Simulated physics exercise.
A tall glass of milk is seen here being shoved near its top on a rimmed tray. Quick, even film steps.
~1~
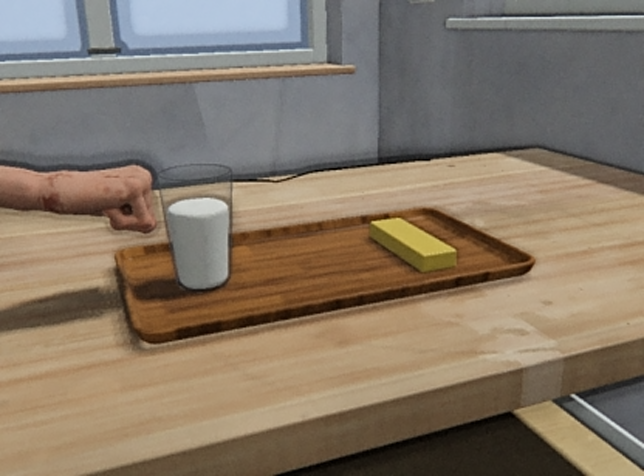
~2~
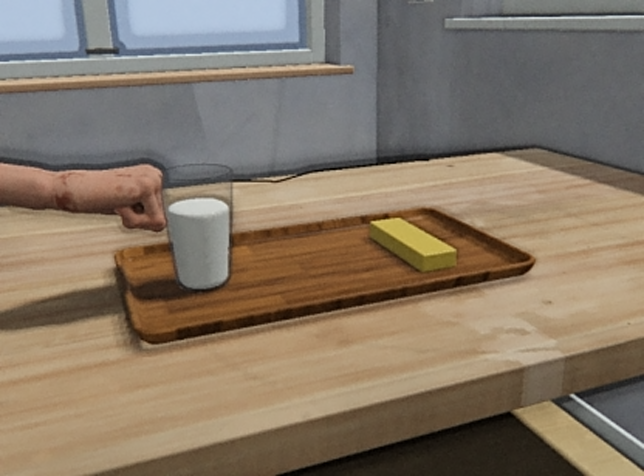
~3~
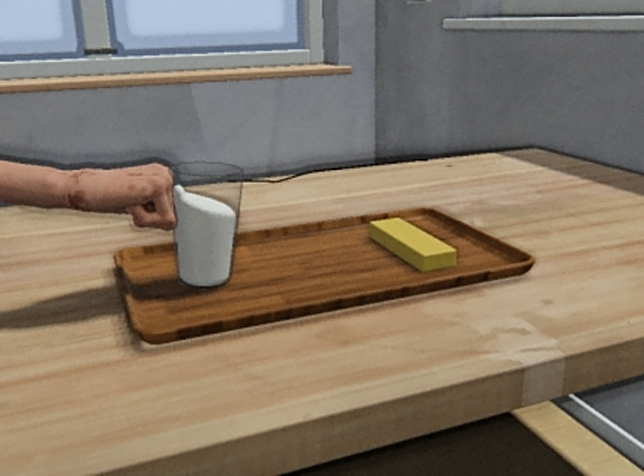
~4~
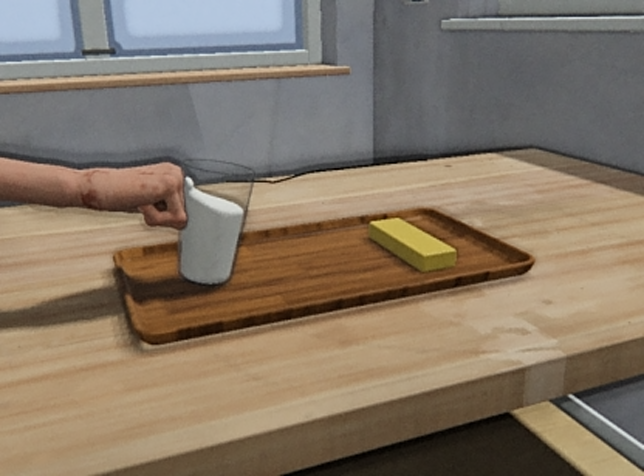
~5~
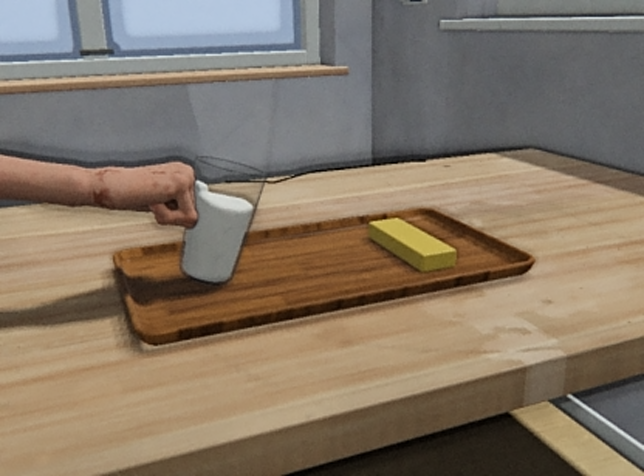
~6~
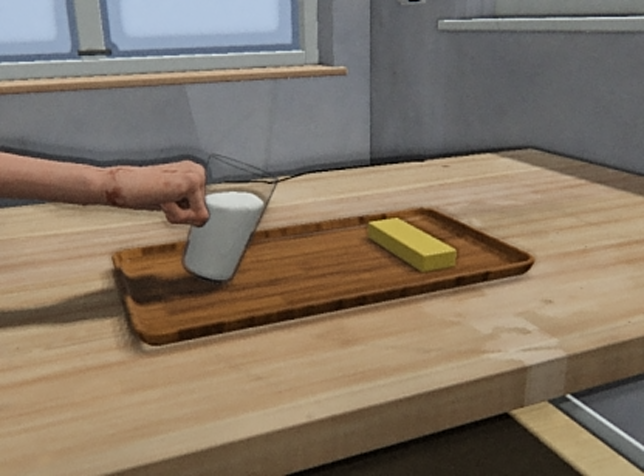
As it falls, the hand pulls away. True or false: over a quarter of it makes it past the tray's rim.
False.
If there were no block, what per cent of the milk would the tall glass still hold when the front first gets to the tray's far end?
Roughly 45 %, give or take.
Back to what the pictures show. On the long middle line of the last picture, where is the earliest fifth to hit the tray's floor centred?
Around (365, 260).
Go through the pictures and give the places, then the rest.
In the first picture, tilt 0°; right rim (229, 170); surface from (167, 209) to (226, 202); the tray's far rim is at (478, 232); a block is fixed to the tray further along.
In the second picture, tilt 0°; right rim (230, 170); surface from (167, 209) to (226, 202).
In the third picture, tilt 6°; right rim (241, 171); surface from (174, 188) to (233, 206).
In the fourth picture, tilt 12°; right rim (252, 172); surface from (184, 180) to (240, 205).
In the fifth picture, tilt 18°; right rim (263, 175); surface from (192, 195) to (249, 201).
In the sixth picture, tilt 24°; right rim (275, 179); surface from (198, 208) to (259, 196).
A moment on, the tall glass is falling and 100 per cent is in the glass, 0 on the tray and 0 above or beyond its rim.
Next, the tall glass lies on its side and 69 per cent is in the glass, 14 on the tray and 18 above or beyond its rim.
Then the tall glass lies on its side and 39 per cent is in the glass, 37 on the tray and 23 above or beyond its rim.
Later the tall glass lies on its side and 21 per cent is in the glass, 68 on the tray and 11 above or beyond its rim.
In the end 90 per cent is held by tray and glass, 10 is off the tray.
